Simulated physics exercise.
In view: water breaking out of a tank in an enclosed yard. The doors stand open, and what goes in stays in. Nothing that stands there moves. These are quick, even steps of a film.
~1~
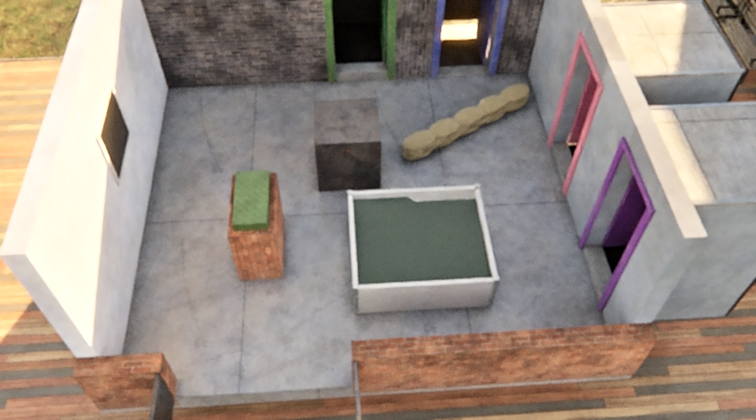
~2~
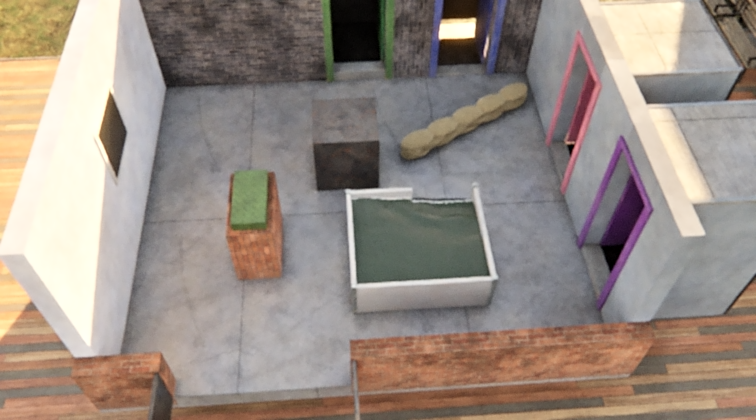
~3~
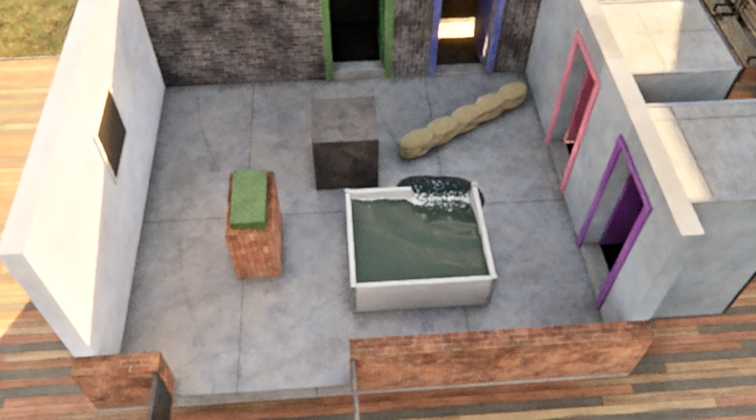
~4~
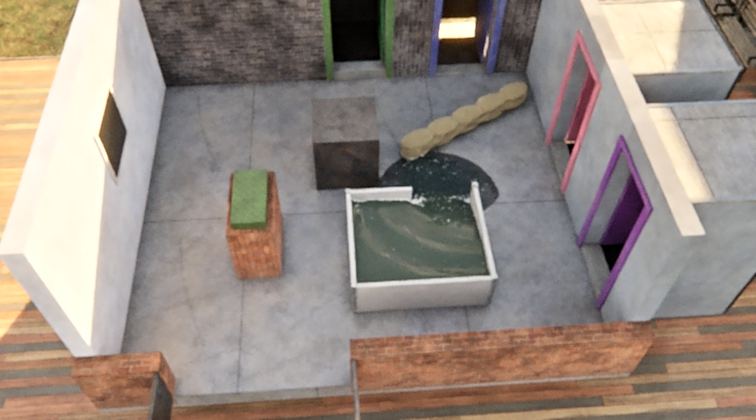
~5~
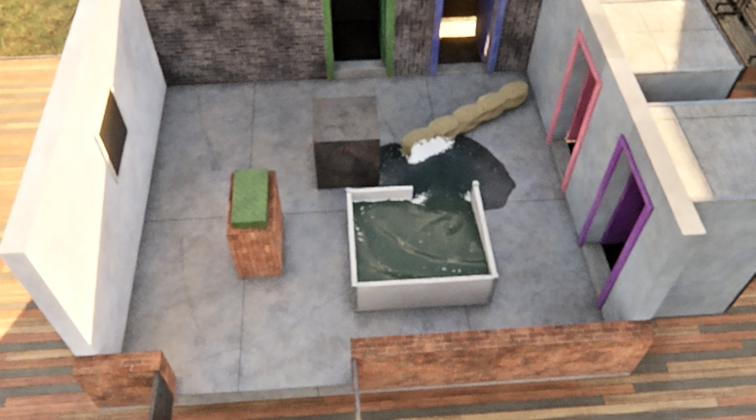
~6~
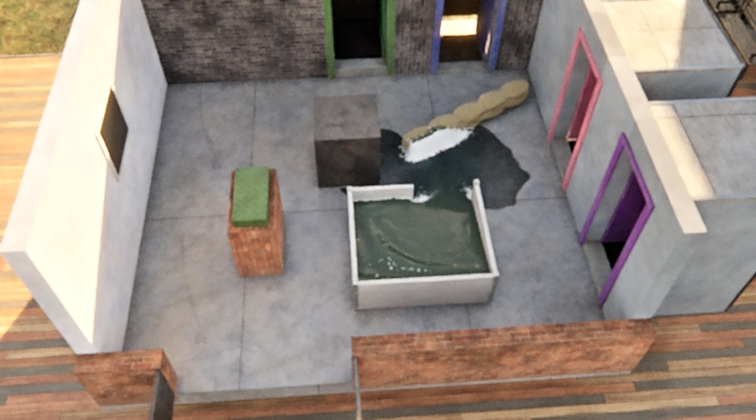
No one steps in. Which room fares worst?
It is the pink one.
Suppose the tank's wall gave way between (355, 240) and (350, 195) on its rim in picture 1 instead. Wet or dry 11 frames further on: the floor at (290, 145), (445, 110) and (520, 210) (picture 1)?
One after the other: Covered, free of water, not flooded.
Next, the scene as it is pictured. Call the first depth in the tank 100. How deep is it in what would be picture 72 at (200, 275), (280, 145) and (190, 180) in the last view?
In turn 4, 4 and 6 in a hundred.
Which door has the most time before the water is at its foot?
That is the one in purple.
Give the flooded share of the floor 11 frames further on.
About 25 per cent.
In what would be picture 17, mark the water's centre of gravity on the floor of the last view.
At about (445, 195).
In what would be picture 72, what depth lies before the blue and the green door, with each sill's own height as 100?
Near 140 and 20 in a hundred.
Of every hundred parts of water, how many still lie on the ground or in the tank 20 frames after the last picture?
Roughly 96 per cent.
A moment on, water covers 15 % of the floor; purple door not reached, green door wet at the sill, nothing in, pink door wet at the sill, nothing in, blue door not reached.
Next, water covers 25 % of the floor; purple door not reached, green door wet at the sill, nothing in, pink door a trickle in, blue door not reached.
Then, water covers 35 % of the floor; purple door wet at the sill, nothing in, green door wet at the sill, nothing in, pink door some in, blue door a trickle in.
Later, water covers 60 % of the floor; purple door wet at the sill, nothing in, green door wet at the sill, nothing in, pink door a lot in, blue door a trickle in.
In the end, water covers 90 % of the floor; purple door wet at the sill, nothing in, green door wet at the sill, nothing in, pink door a lot in, blue door a trickle in; the pink door has let in the most.
